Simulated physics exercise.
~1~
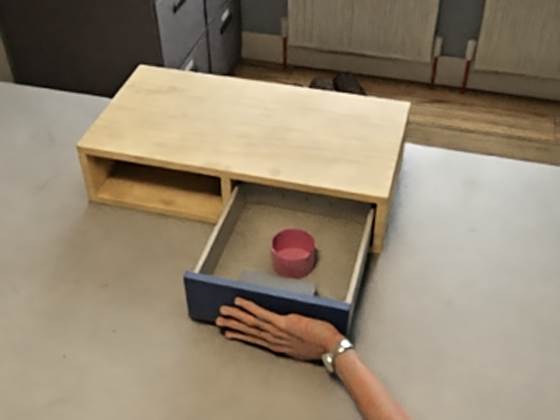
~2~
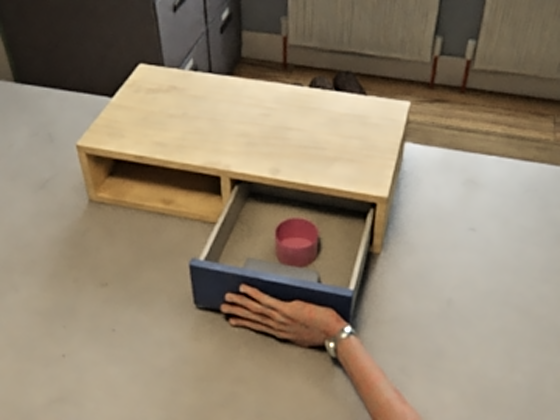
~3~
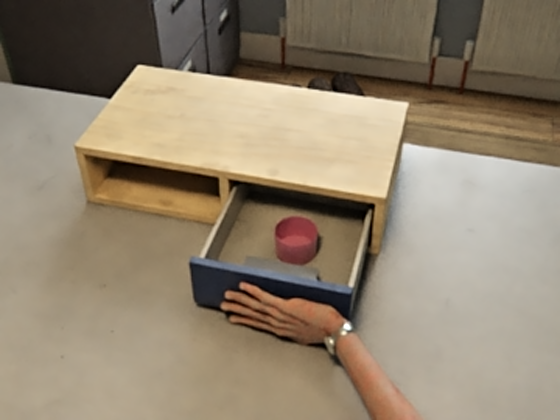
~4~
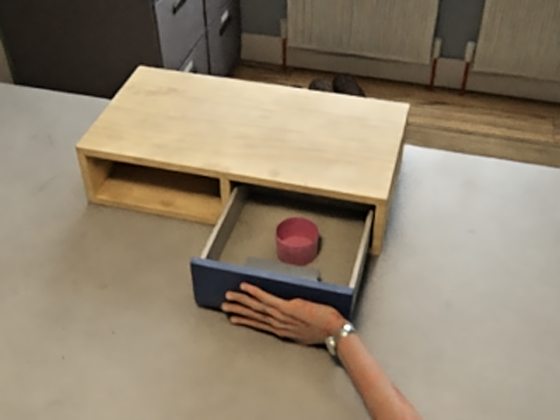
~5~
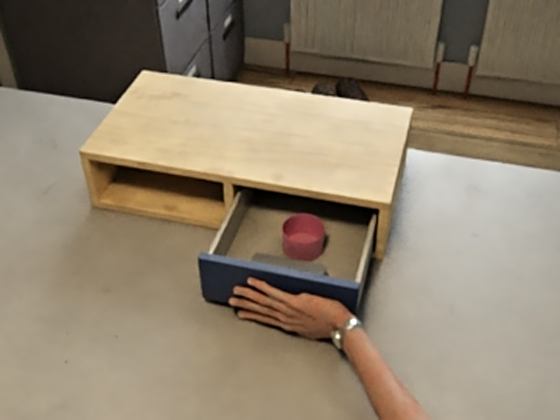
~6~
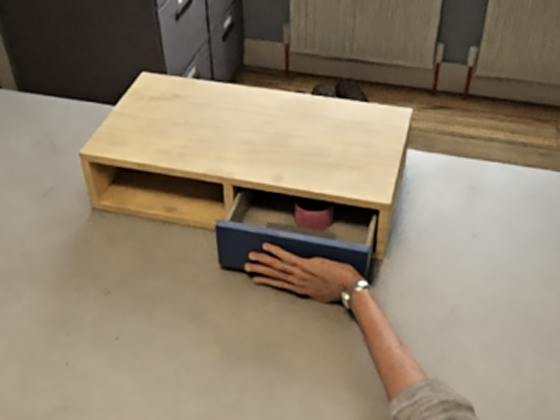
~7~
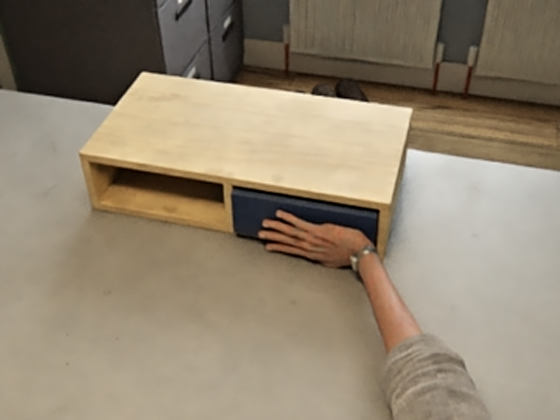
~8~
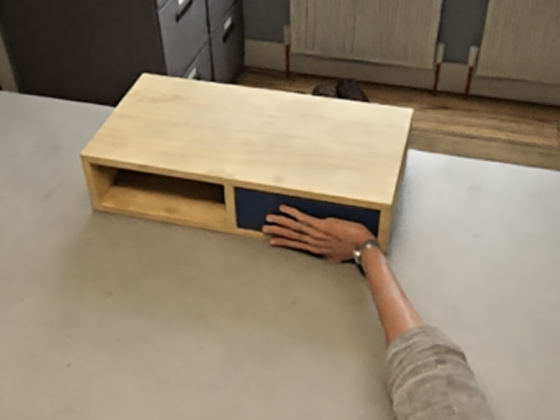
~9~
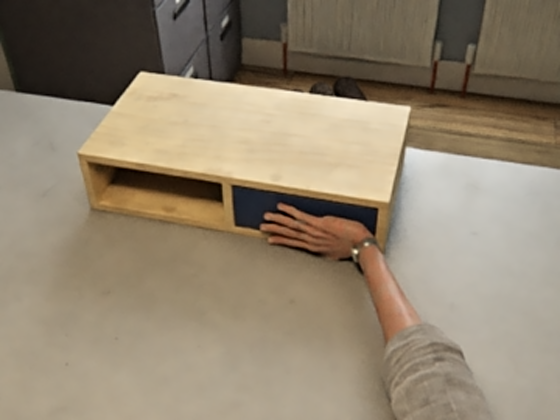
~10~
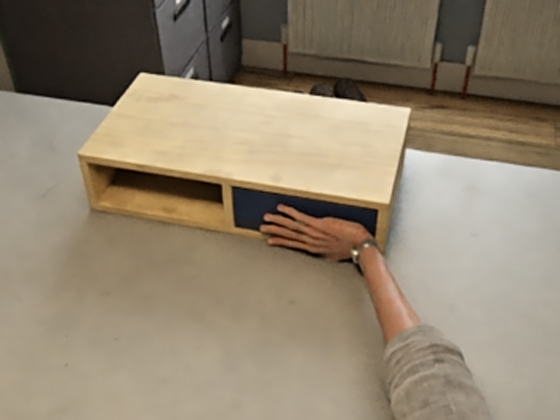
On a grey tabletop, a hand pushes a blue drawer holding a pink cup fully shut.
